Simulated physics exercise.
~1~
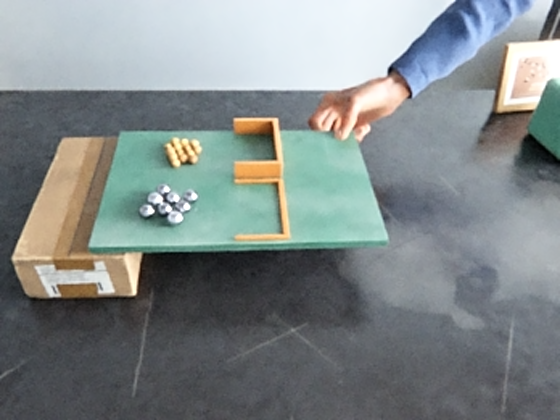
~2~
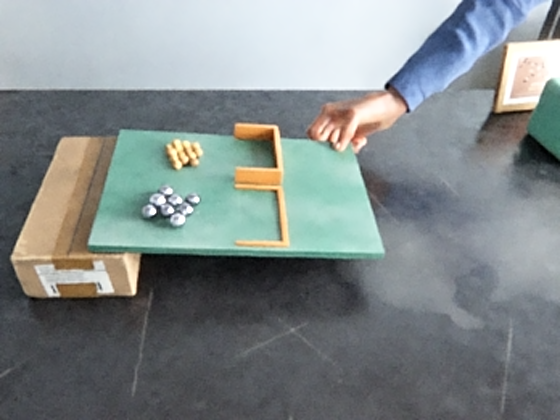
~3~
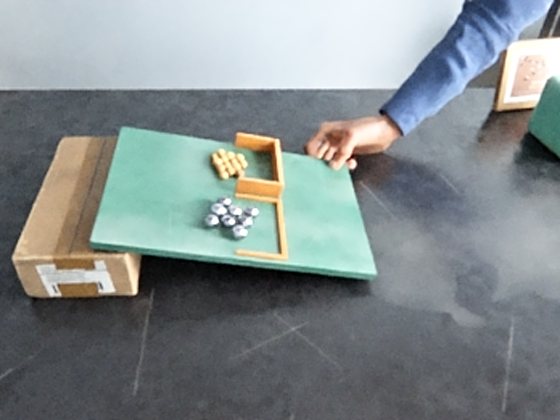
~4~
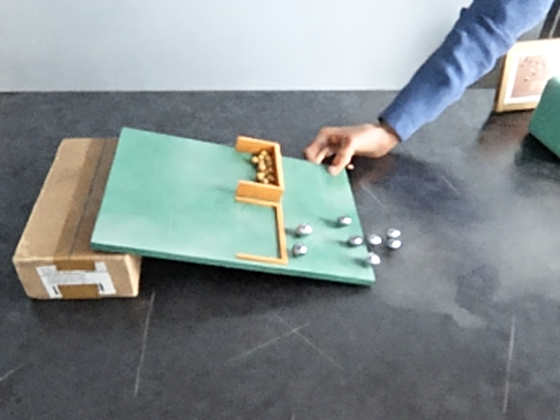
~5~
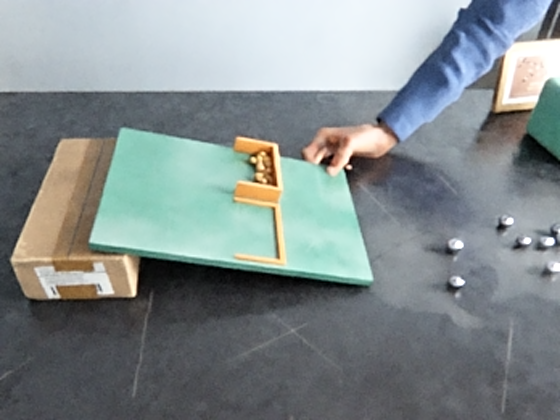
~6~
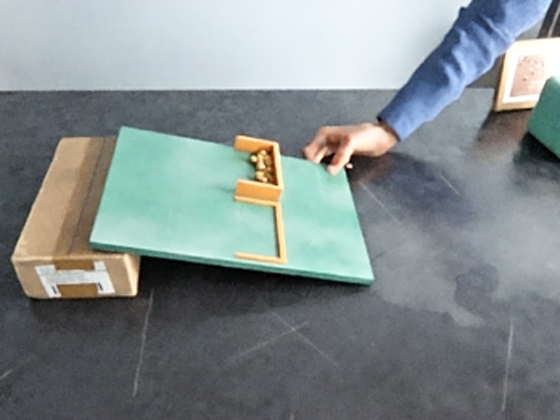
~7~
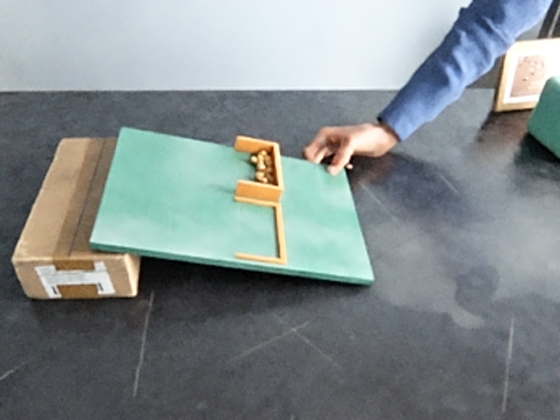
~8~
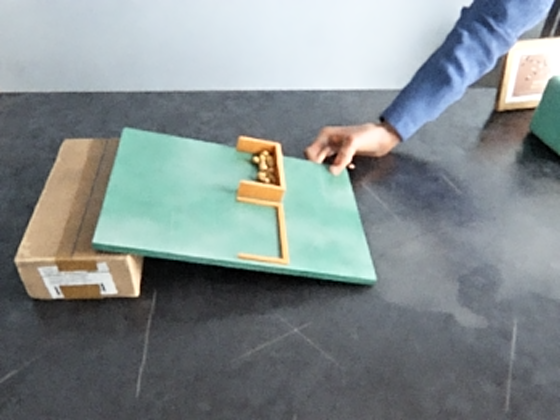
On a dark counter, a hand lowers a green board's right end, grey balls rolling off while golden pieces gather behind a barrier.
